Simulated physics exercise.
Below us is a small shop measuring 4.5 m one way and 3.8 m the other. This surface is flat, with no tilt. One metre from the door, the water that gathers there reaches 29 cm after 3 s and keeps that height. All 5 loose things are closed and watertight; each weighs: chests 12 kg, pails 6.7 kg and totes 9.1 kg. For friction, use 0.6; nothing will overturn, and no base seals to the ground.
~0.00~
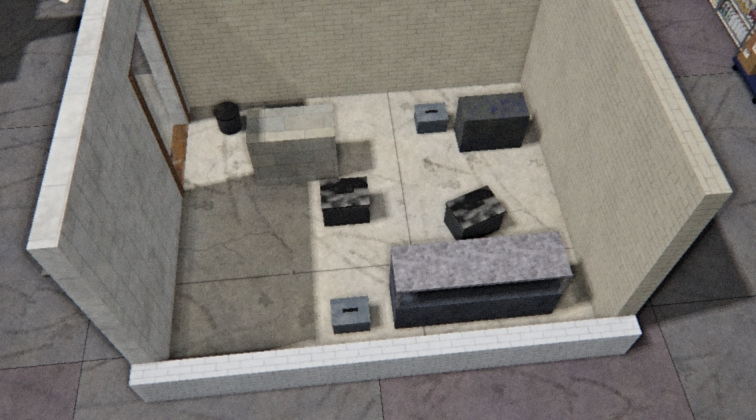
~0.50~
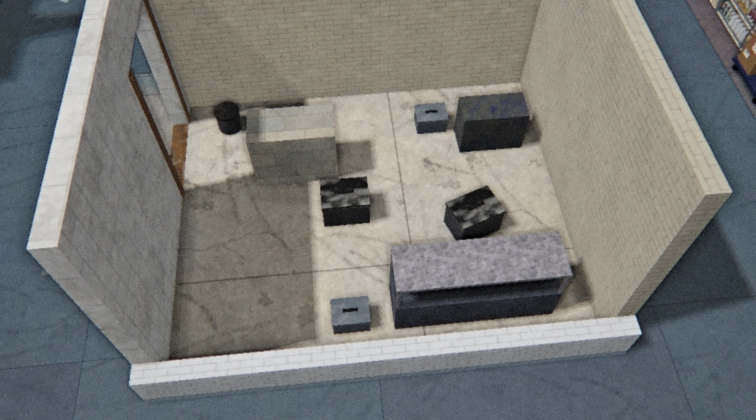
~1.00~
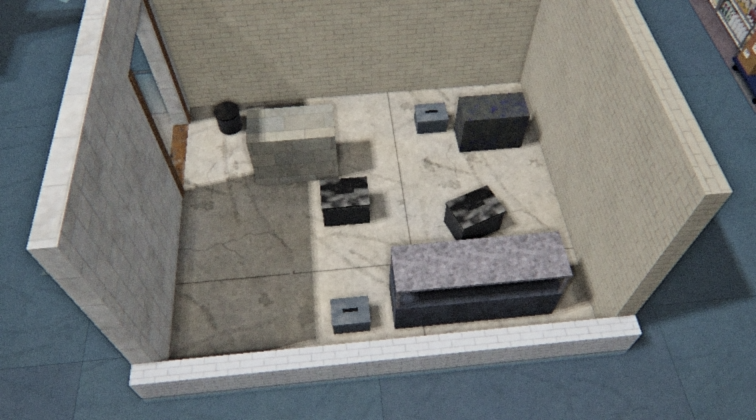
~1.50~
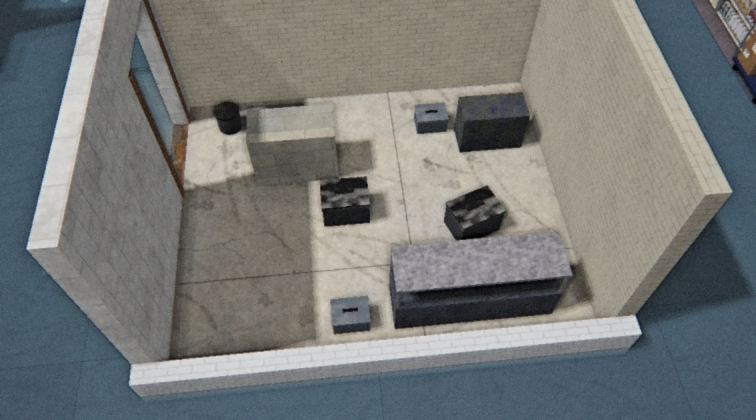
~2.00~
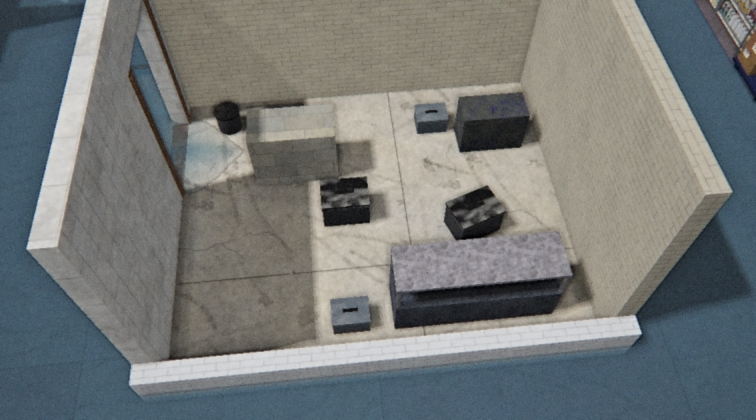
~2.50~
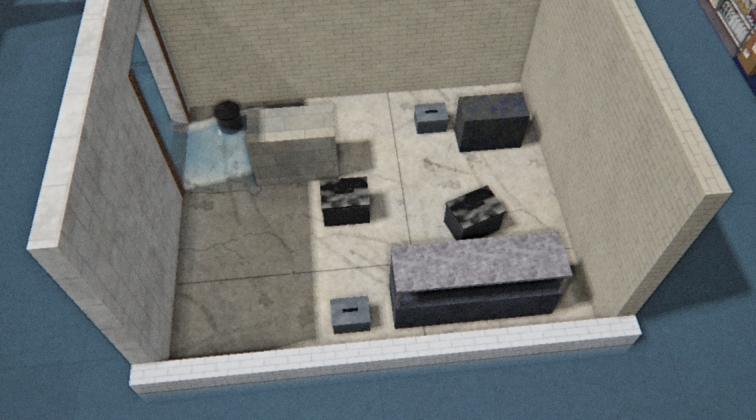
Small shop seen from above, blue water surrounding the walls, then spreading in through the left doorway as the furnishings stay still.
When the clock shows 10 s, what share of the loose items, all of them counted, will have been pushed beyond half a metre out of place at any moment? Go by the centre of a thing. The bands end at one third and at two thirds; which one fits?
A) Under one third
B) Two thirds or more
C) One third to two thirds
C.
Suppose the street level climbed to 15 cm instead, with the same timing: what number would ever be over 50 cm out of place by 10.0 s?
1.
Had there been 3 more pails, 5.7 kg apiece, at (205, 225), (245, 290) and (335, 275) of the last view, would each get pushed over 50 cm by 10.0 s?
In the same order as the question: Not as far, farther, farther.
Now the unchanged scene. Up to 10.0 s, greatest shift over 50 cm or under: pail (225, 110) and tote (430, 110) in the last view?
The first is beyond the limit and the second is beyond the limit.
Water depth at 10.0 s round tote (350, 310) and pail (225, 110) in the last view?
15 and 14 cm.
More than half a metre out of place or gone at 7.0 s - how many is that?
I get 3.
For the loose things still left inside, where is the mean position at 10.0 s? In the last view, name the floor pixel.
Around (427, 194).
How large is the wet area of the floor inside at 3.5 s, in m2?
Roughly 5.0 m2 of it is wet.
After 3.5 s 1 of 5 are over 50 cm from their spots; 0 afloat.
After 4.5 s 1 of 5 are over 50 cm from their spots; 1 afloat.
After 7.0 s 3 of 5 are over 50 cm from their spots; 4 afloat.
After 10.0 s 3 of 5 are over 50 cm from their spots, and 3 have been at some point; 5 afloat.
